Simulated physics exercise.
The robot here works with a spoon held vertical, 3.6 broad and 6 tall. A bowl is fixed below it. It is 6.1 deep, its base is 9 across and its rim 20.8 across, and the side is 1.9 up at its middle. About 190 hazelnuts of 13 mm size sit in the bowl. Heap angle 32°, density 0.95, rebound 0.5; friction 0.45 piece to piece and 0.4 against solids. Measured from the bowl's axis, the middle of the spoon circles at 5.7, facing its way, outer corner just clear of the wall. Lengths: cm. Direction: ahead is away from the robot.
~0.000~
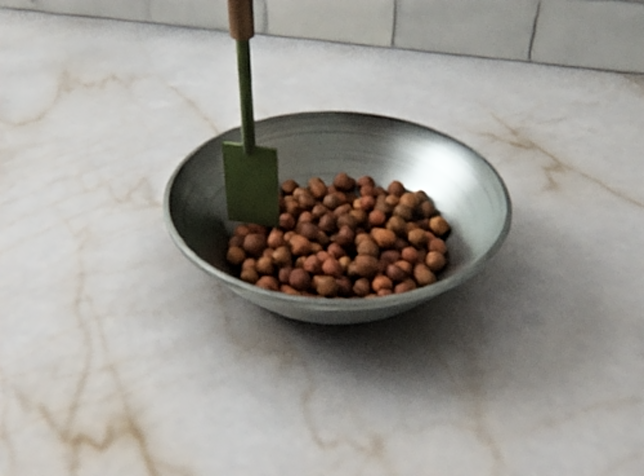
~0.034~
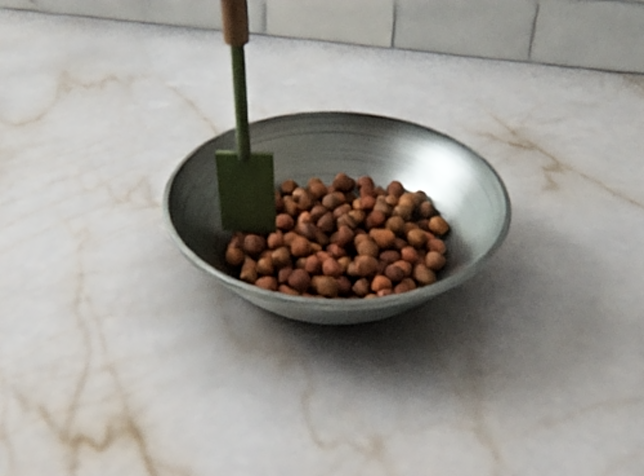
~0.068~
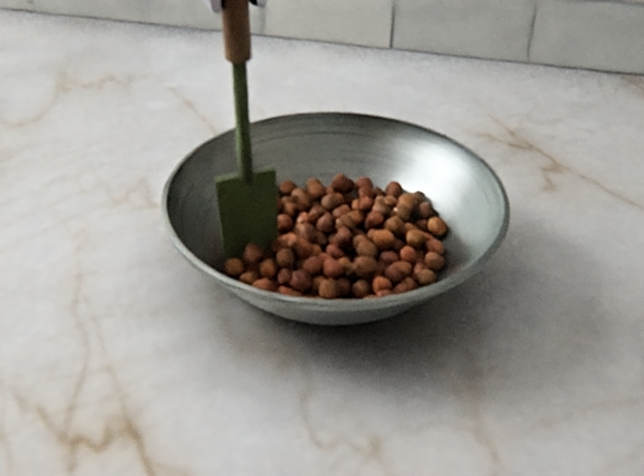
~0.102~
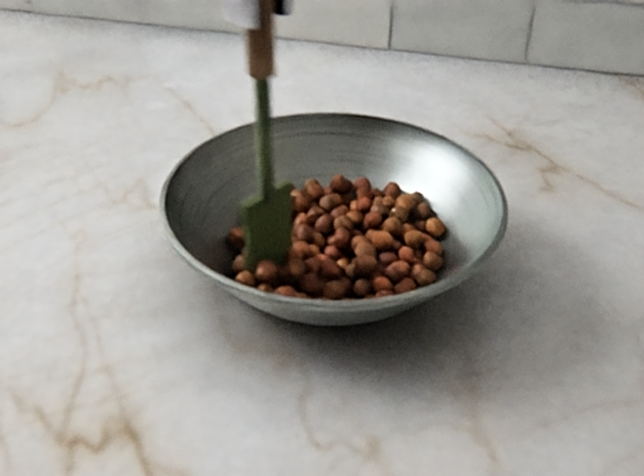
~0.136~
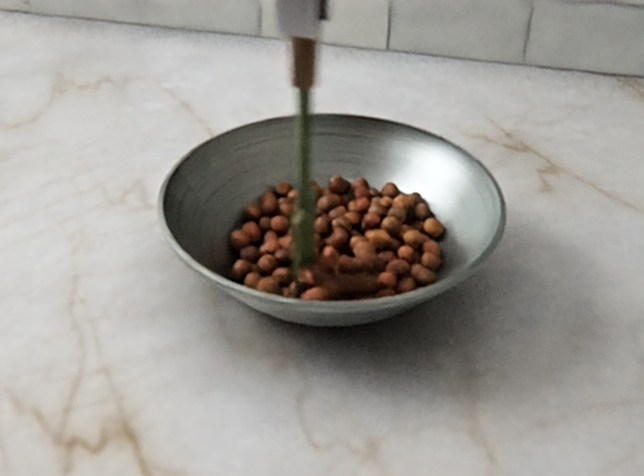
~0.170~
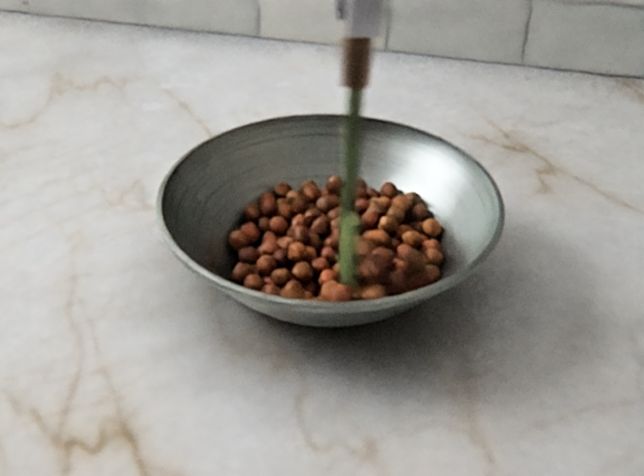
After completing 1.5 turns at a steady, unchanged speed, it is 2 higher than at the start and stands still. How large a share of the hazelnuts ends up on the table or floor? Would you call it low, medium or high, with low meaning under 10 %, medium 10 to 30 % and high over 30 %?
I would call it low, under 10 %.
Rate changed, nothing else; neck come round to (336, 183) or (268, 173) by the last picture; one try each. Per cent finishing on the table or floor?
Close to 5 and 0 in a hundred.
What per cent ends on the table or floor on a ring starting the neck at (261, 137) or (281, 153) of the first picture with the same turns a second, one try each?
First try about 5 per cent, second try about 0 per cent.
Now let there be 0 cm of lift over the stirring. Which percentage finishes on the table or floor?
About 20 per cent.
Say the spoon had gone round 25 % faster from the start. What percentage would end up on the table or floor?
It would come to around 15 percent.
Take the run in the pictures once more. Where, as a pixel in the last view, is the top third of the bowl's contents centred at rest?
Somewhere close to (334, 222).
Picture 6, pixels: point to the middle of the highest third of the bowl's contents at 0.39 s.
Look near (350, 207) for its middle.
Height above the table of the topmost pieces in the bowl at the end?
Roughly 4.0 centimetres.
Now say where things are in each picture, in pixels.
In the first picture, the spoon neck at (248, 124), 0° round; upper third of the load around (352, 238), from x 235 to 440, top at y 185; 192 in the bowl.
In the second picture, the spoon neck at (243, 131), 11° round; upper third of the load around (352, 238), from x 235 to 440, top at y 185.
In the third picture, the spoon neck at (244, 151), 36° round; upper third of the load around (350, 240), from x 235 to 435, top at y 185.
In the fourth picture, the spoon neck at (266, 169), 62° round; upper third of the load around (345, 242), from x 240 to 435, top at y 185.
In the fifth picture, the spoon neck at (304, 181), 88° round; upper third of the load around (358, 242), from x 240 to 435, top at y 185.
In the sixth picture, the spoon neck at (351, 182), 113° round; upper third of the load around (376, 246), from x 240 to 435, top at y 185; 192 in the bowl.
After 0.39 s, 278° round, highest piece 7 above the table; 188 in the bowl, 3 on the table or floor, 1 in flight or on the tool.
After 0.61 s, 83° round, highest piece 7 above the table; 187 in the bowl, 5 on the table or floor.
After 0.91 s, 180° round, highest piece 4 above the table; 187 in the bowl, 5 on the table or floor.
After 1.61 s, 180° round, highest piece 4 above the table; 187 in the bowl, 5 on the table or floor.
In the end, 187 in the bowl, 5 on the table or floor. That is 3 % on the table or floor.
